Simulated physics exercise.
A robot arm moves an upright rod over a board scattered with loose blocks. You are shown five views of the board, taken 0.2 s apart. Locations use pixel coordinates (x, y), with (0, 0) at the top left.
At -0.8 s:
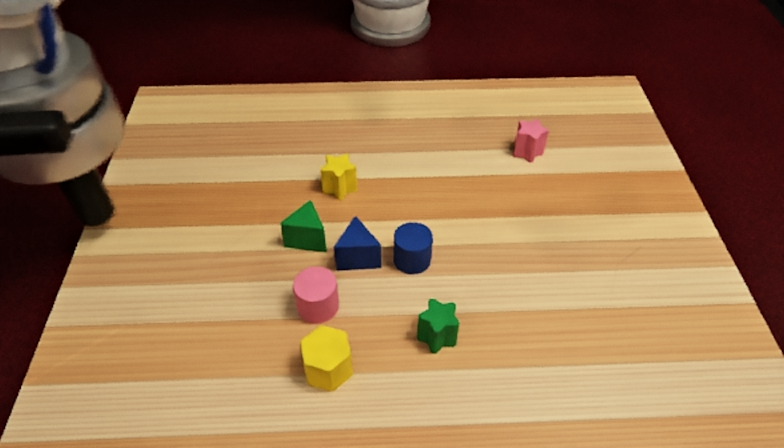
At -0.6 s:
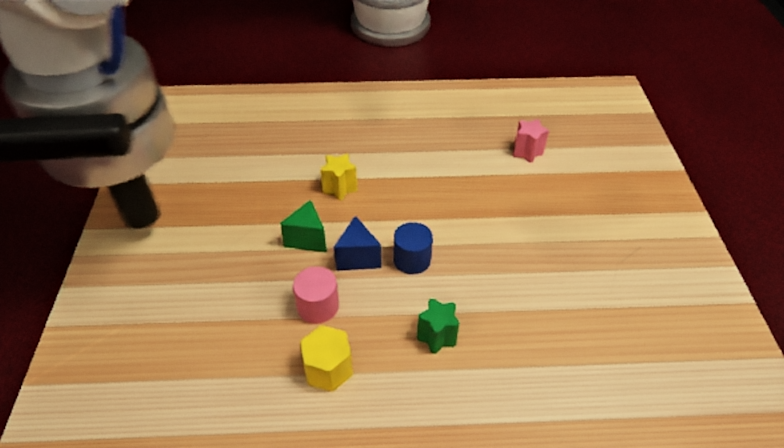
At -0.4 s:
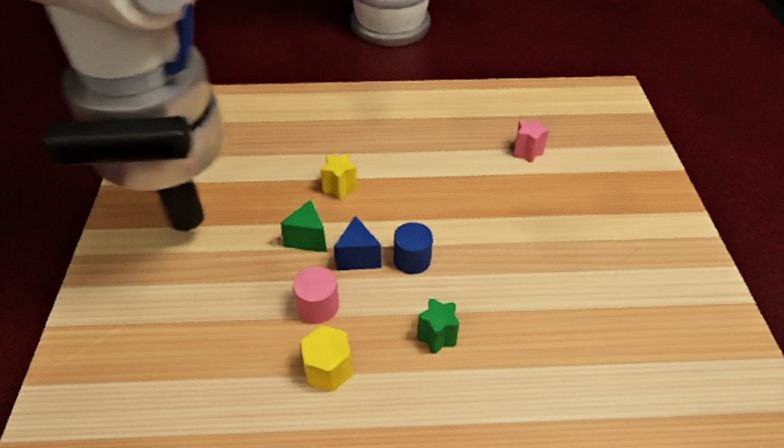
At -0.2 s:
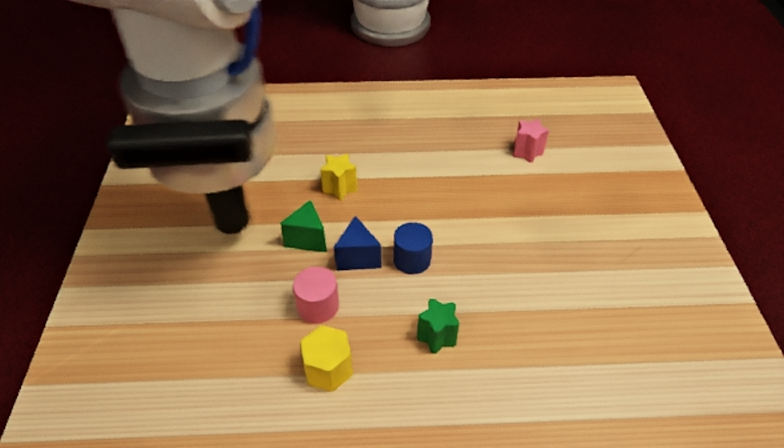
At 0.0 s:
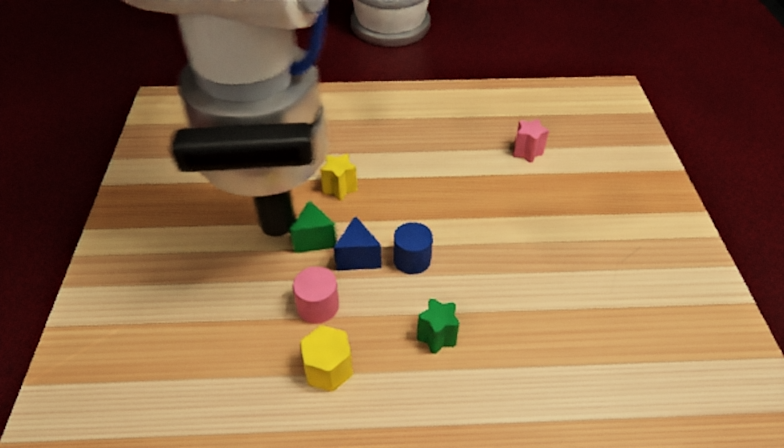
In this clip, a robot arm moves a dark upright rod rightward across a striped wooden board of scattered colored blocks, reaching the green triangular block and nudging it slightly right while the other blocks stay still.
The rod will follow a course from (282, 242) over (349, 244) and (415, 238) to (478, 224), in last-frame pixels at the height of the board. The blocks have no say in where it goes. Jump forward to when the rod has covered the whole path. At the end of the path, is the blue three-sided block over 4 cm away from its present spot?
No, I don't think so.
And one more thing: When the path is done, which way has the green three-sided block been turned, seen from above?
The green three-sided block rotates counterclockwise.
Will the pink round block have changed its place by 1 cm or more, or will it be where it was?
Here the pink round block stays on its spot.
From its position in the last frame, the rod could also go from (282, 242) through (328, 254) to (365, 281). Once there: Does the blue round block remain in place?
No, it doesn't check out.
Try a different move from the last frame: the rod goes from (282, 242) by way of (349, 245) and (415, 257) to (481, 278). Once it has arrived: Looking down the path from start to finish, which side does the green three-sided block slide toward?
Well, taking the path from its start to its end as straight ahead, the green three-sided block moves to the left.
What follows on the original path. One third of the way, rod (348, 228); green three-sided block (380, 216), turned 15° anticlockwise; blue three-sided block (380, 239), turned 40° clockwise.
Two thirds of the way, rod (416, 221); green three-sided block (448, 212), turned 15° anticlockwise; blue three-sided block (387, 244), turned 55° clockwise; blue round block (428, 242).
At the end, rod (480, 207); green three-sided block (511, 197), turned 25° anticlockwise; pink round block not moved; blue three-sided block (387, 244), turned 55° clockwise; blue round block (428, 242).
